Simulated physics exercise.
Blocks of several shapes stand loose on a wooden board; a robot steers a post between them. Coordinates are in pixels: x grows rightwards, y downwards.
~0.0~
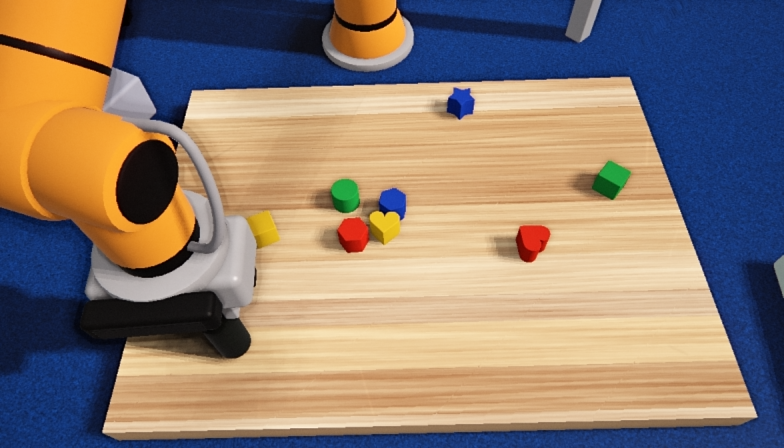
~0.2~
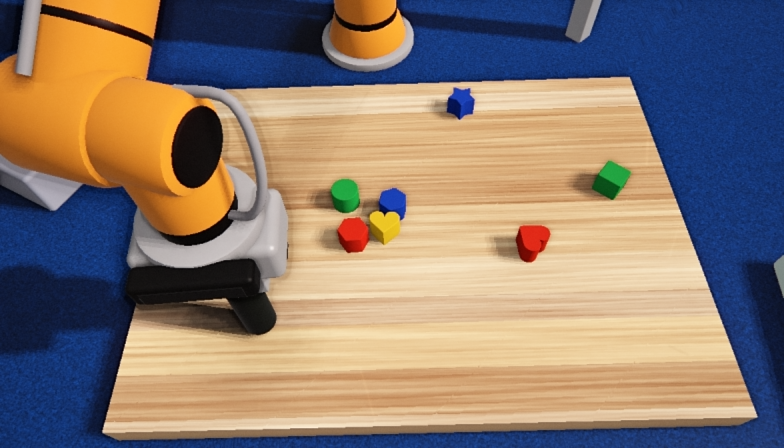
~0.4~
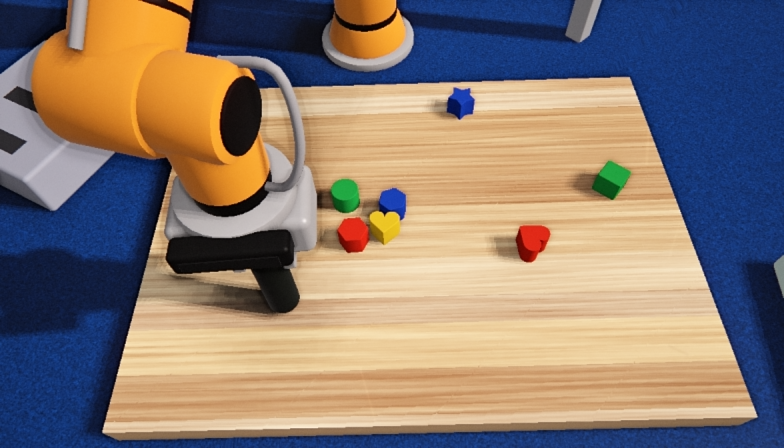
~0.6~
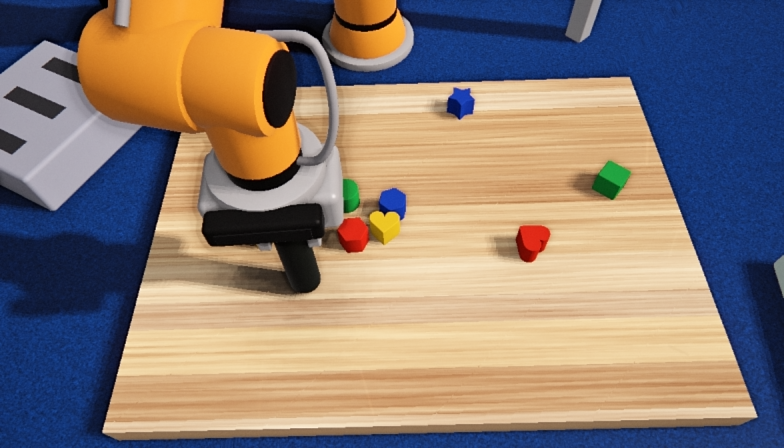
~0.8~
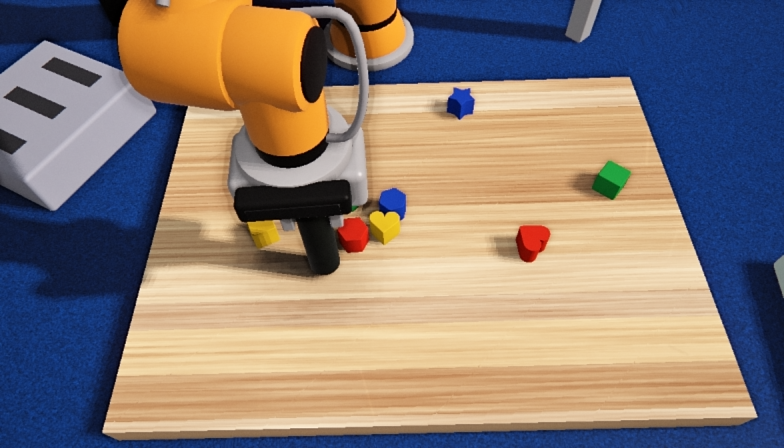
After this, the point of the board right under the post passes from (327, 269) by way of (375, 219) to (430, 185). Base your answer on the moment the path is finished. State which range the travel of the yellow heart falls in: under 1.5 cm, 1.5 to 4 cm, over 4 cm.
The answer is 1.5 to 4 cm.
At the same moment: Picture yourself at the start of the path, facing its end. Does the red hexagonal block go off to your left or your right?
Towards the left-hand side.
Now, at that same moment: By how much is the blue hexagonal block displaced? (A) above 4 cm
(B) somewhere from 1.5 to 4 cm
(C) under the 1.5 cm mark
I choose A.
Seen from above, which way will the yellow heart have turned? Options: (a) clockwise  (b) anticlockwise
a (clockwise)
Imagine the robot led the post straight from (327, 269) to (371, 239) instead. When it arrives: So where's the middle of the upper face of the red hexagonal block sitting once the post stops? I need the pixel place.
Final place: (370, 203).
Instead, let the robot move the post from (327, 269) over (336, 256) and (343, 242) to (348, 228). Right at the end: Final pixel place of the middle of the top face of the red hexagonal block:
Its top face will be centred at roughly (372, 203).
The first path, step by step. One third of the way, post (360, 228); red hexagonal block (373, 201), turned 25° anticlockwise; yellow heart (395, 215), turned 60° clockwise; blue hexagonal block (401, 192), turned 30° anticlockwise.
Two thirds of the way, post (392, 197); red hexagonal block (397, 169), turned 55° anticlockwise; yellow heart (401, 212), turned 85° clockwise; blue hexagonal block (420, 180), turned 55° clockwise.
At the end, post (430, 177); green disc still; red hexagonal block (409, 154), turned 120° anticlockwise; yellow heart (401, 212), turned 85° clockwise; blue hexagonal block (458, 169), turned 95° clockwise.
